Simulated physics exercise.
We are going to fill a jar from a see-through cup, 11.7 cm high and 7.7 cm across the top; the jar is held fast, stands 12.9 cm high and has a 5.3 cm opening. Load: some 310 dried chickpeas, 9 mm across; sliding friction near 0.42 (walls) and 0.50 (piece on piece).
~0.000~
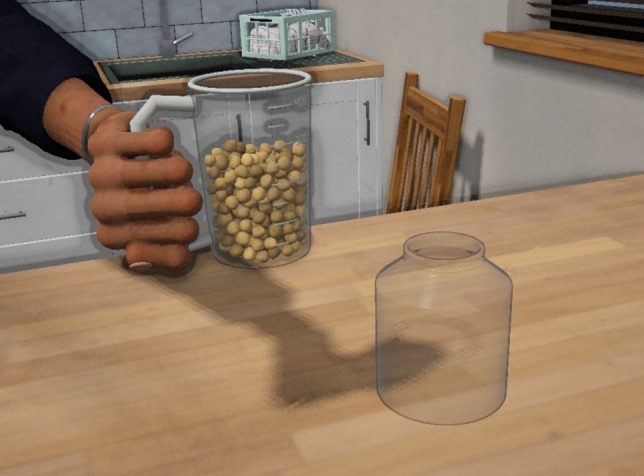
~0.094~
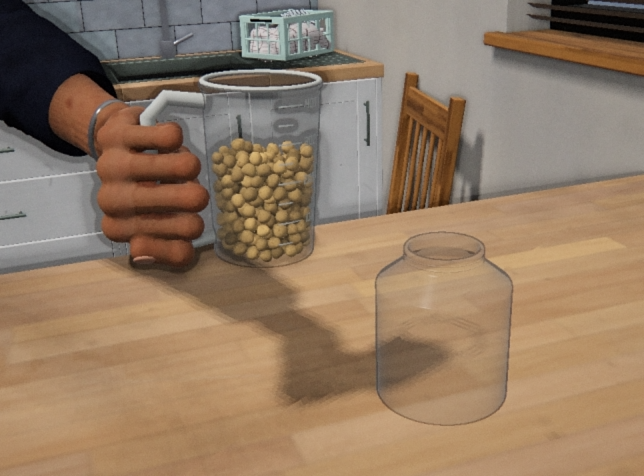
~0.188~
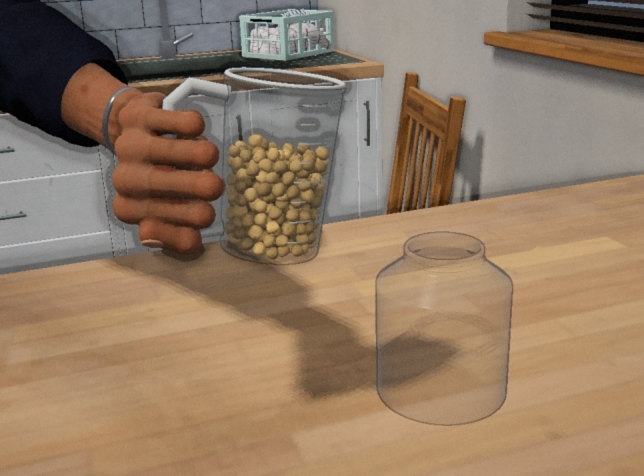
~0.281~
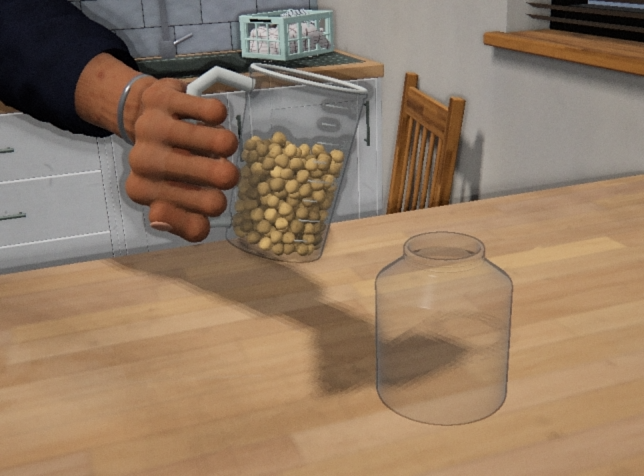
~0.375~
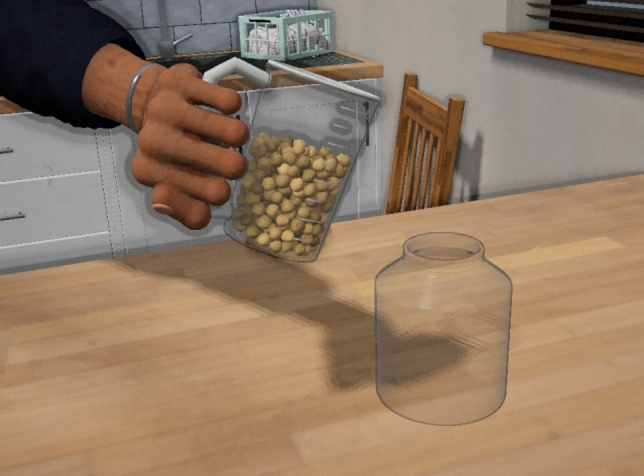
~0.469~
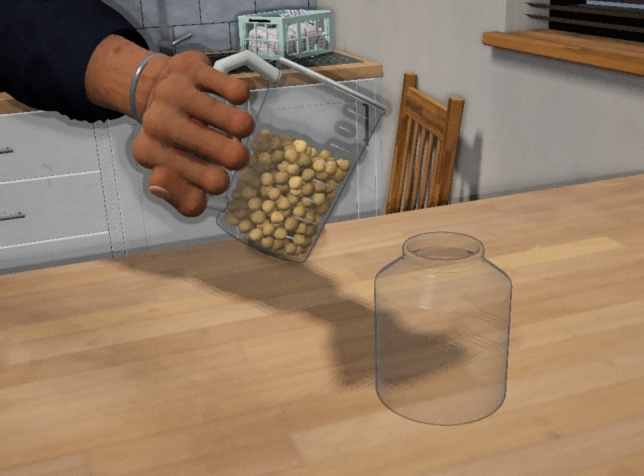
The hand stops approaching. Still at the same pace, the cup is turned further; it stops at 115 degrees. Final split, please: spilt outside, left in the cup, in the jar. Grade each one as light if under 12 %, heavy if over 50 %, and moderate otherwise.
Spilt outside heavy, left in the cup light, jar light.
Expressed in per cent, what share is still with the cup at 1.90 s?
It comes out close to 50 per cent.
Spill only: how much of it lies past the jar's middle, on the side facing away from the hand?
I'd put it close to 0 per cent.
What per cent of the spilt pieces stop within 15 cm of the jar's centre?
Share: Some 70 percent.
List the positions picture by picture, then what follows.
The first picture shows cup at (256, 168), tilt 0 degrees, lip at (306, 76), moved 0.0 cm; middle of the pieces at (265, 195); jar at (442, 320).
The second picture shows cup at (263, 168), tilt 3 degrees, lip at (317, 78), moved 0.5 cm; middle of the pieces at (270, 195).
The third picture shows cup at (277, 166), tilt 9 degrees, lip at (340, 83), moved 1.5 cm; middle of the pieces at (281, 194).
The fourth picture shows cup at (291, 164), tilt 16 degrees, lip at (361, 89), moved 2.5 cm; middle of the pieces at (292, 193).
The fifth picture shows cup at (297, 163), tilt 22 degrees, lip at (373, 97), moved 3.0 cm; middle of the pieces at (295, 192).
The sixth picture shows cup at (297, 163), tilt 29 degrees, lip at (379, 107), moved 3.0 cm; middle of the pieces at (291, 192); jar at (442, 320). Its pace works out near 70 degrees a second.
Then, at 1.05 s, tilt 70 degrees; the cup holds 100 %, the jar 0 %.
After 1.43 s, tilt 97 degrees; the cup holds 100 %, the jar 0 %.
Then, at 1.90 s, tilt 115 degrees; the cup holds 50 %, the jar 0 %.
In the end, at 3.1 s, spilt 100 %, still above 0 %, jar 0 %.
